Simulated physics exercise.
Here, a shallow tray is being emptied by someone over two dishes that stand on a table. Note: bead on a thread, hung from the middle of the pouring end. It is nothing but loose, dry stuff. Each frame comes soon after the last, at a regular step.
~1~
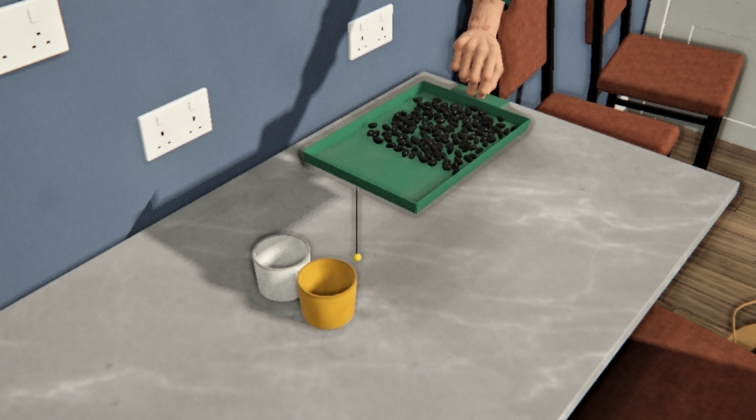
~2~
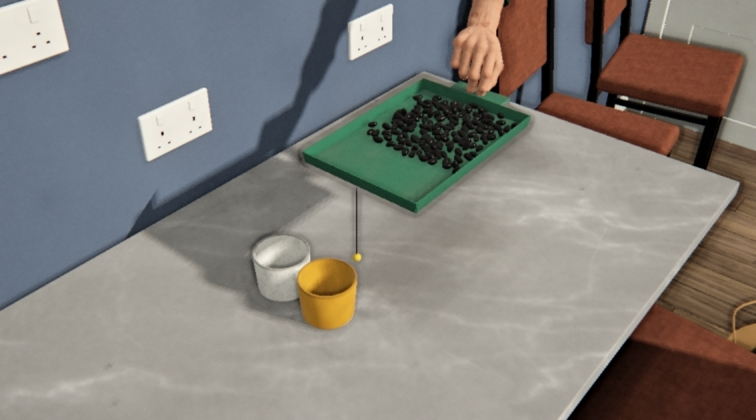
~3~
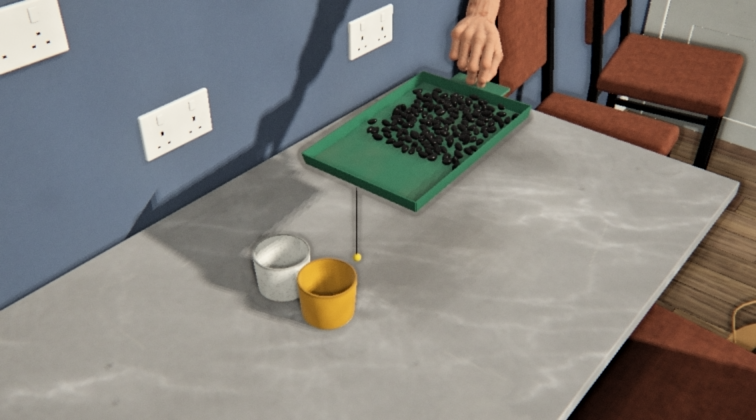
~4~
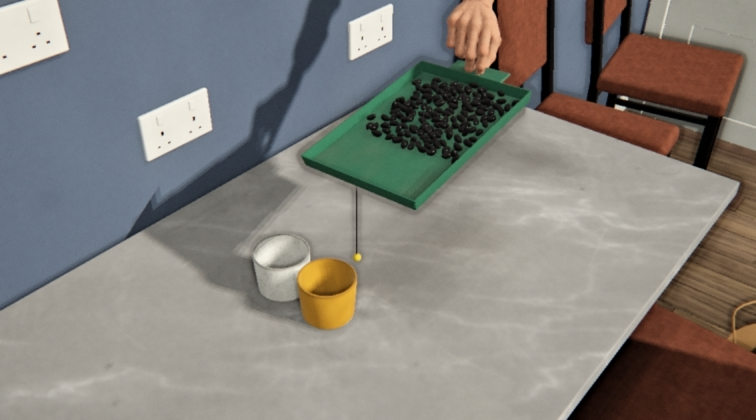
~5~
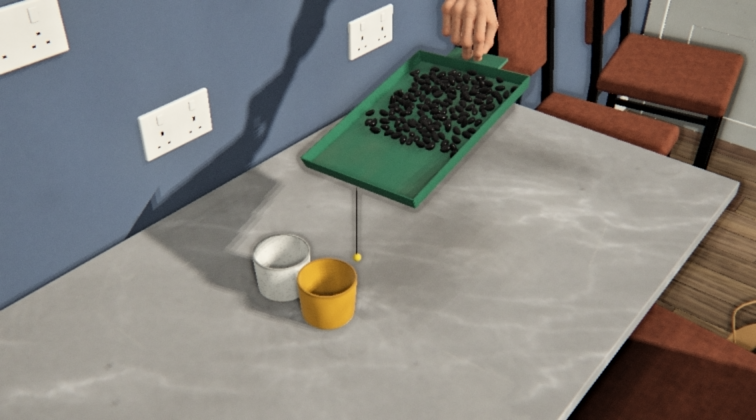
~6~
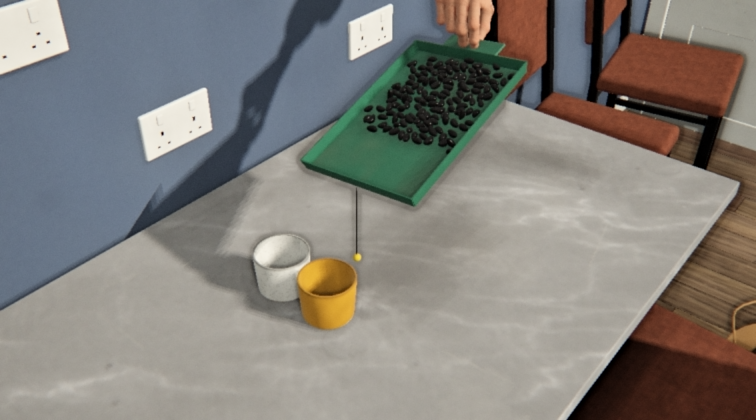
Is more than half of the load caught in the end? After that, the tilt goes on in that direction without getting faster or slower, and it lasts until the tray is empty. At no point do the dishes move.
Yes. The dishes will keep most of it.
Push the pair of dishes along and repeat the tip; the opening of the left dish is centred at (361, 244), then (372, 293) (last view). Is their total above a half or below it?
The pair would catch the lesser share the first time and the lesser share the second time.
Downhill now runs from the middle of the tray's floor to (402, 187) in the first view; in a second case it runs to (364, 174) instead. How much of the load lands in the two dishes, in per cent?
It comes to about 10 per cent the first time and about 60 per cent the second.
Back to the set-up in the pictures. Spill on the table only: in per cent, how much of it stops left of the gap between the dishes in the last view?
40 %, roughly.
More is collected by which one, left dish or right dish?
The fuller one is the one on the left.
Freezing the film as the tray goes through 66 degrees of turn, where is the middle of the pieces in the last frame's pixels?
In the last view, the load is centred close to (331, 162).
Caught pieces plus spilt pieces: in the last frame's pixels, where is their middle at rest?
About (292, 282).
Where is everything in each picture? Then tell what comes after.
In the first picture, corners of the pouring end (305, 151) and (416, 202), level; middle of the load (446, 131), black beans; left dish (263, 279); right dish (308, 307); bead on its thread (357, 257).
In the second picture, corners of the pouring end (305, 151) and (416, 202), level; middle of the load (446, 129).
In the third picture, corners of the pouring end (305, 153) and (415, 201), tipped barely, lowest at the left corner; middle of the load (446, 123).
In the fourth picture, corners of the pouring end (304, 155) and (414, 199), tipped a little, lowest at the left corner; middle of the load (446, 114).
In the fifth picture, corners of the pouring end (303, 157) and (413, 198), tipped a little, lowest at the left corner; middle of the load (444, 105).
In the sixth picture, corners of the pouring end (303, 159) and (411, 197), tipped clearly, lowest at the left corner; middle of the load (442, 97); left dish (263, 279); right dish (308, 307).
Just after the last frame, tray tipped steeply; the larger part on the tray; about a tenth in the left dish; about a tenth in the air.
A moment on, tray tipped past a quarter turn; roughly a quarter on the tray; about a tenth in the right dish; roughly a third in the left dish; about a tenth outside both; roughly a quarter in the air.
Further on, tray tipped past a quarter turn; roughly a quarter in the right dish; roughly half in the left dish; roughly a third outside both.
When it is over, tray tipped past a quarter turn; roughly a quarter in the right dish; roughly half in the left dish; roughly a third outside both.
